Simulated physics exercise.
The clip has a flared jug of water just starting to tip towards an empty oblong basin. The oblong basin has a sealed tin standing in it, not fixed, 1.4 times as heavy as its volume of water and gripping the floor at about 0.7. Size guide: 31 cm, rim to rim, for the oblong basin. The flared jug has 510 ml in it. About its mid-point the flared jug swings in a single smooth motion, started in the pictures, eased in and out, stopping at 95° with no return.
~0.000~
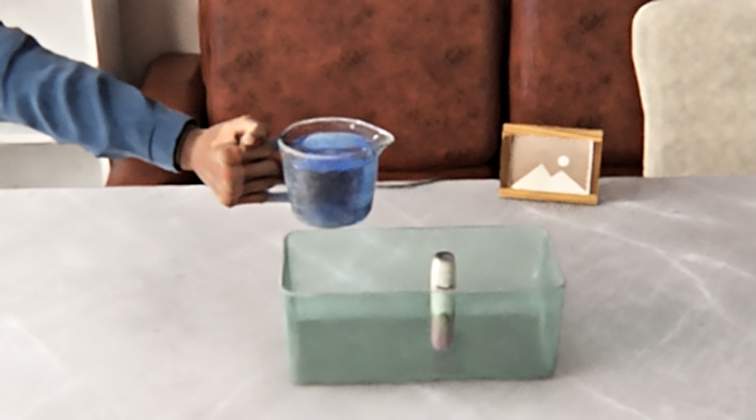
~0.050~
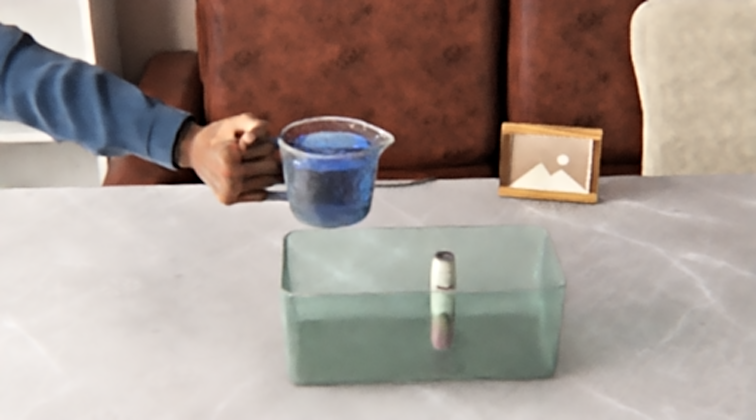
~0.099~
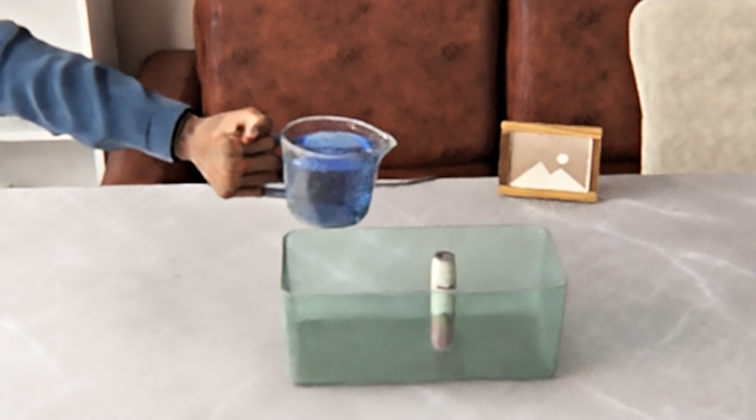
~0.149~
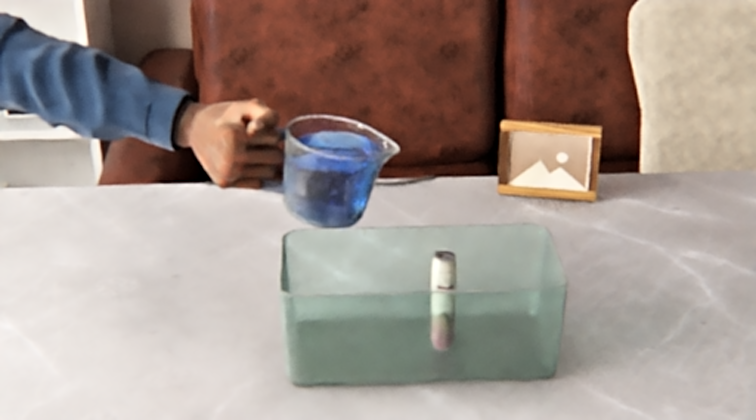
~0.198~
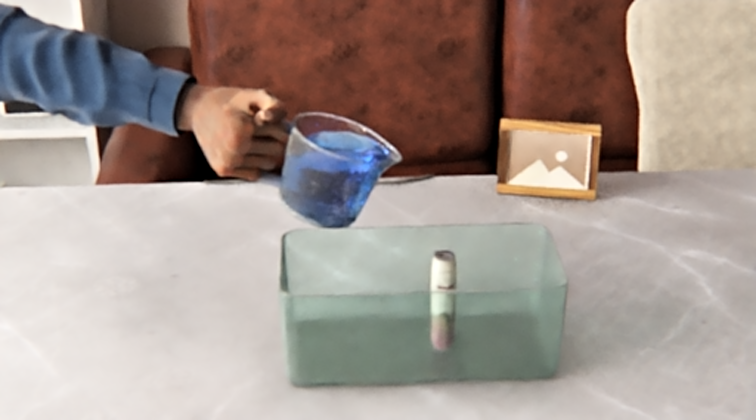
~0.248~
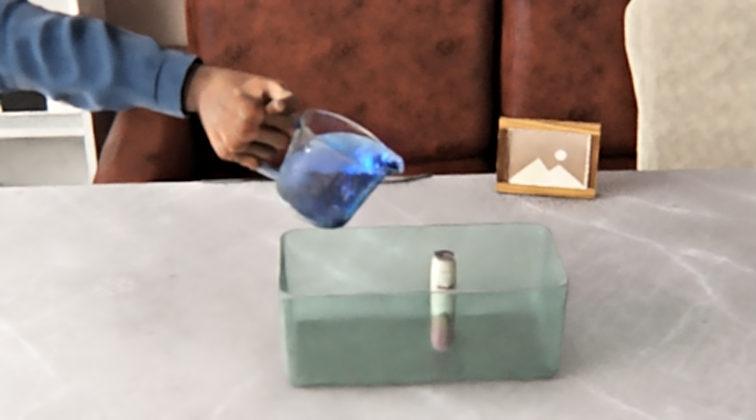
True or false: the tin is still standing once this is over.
False.
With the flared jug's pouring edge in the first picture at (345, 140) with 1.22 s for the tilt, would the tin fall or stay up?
Result: Tin upright.
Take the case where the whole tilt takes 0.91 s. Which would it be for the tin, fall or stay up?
Then the tin tumbles.
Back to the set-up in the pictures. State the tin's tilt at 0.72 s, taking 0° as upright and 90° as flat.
About 10 degrees from upright.
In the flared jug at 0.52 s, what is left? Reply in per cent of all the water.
Near 48 in a hundred.
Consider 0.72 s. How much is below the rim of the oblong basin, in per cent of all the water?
Some 80 per cent.
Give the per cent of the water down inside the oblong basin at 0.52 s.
I'd estimate some 26 percent of the liquid.
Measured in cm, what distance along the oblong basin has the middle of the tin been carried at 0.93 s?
Reading: Roughly 6 cm.
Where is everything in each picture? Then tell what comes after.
In the first frame, it leans 0°; its right rim is at (393, 138); the water meets the walls at (284, 148) and (378, 147); the oblong basin's rim runs from (283, 263) to (555, 257); the tin's top is at (444, 260).
In the second frame, it leans 1°; its right rim is at (394, 139); the water meets the walls at (284, 147) and (379, 146).
In the third frame, it leans 5°; its right rim is at (396, 142); the water meets the walls at (286, 146) and (380, 147).
In the fourth frame, it leans 11°; its right rim is at (399, 149); the water meets the walls at (288, 146) and (384, 149).
In the fifth frame, it leans 20°; its right rim is at (402, 157); the water meets the walls at (289, 148) and (391, 149).
In the sixth frame, it leans 29°; its right rim is at (403, 168); the water meets the walls at (288, 152) and (394, 159); 1 per cent is over the edge.
By 0.52 s the tilt is 85° and 49 per cent is still to pour; the tin stands where it began.
By 0.72 s the tilt is 95° and 11 per cent is still to pour; the tin leans 9°.
By 0.93 s the tilt is 95° and 2 per cent is still to pour; the tin lies on its side.
By 1.16 s the tilt is 95° and 0 per cent is still to pour; the tin lies on its side.
At rest the tin lies on its side.
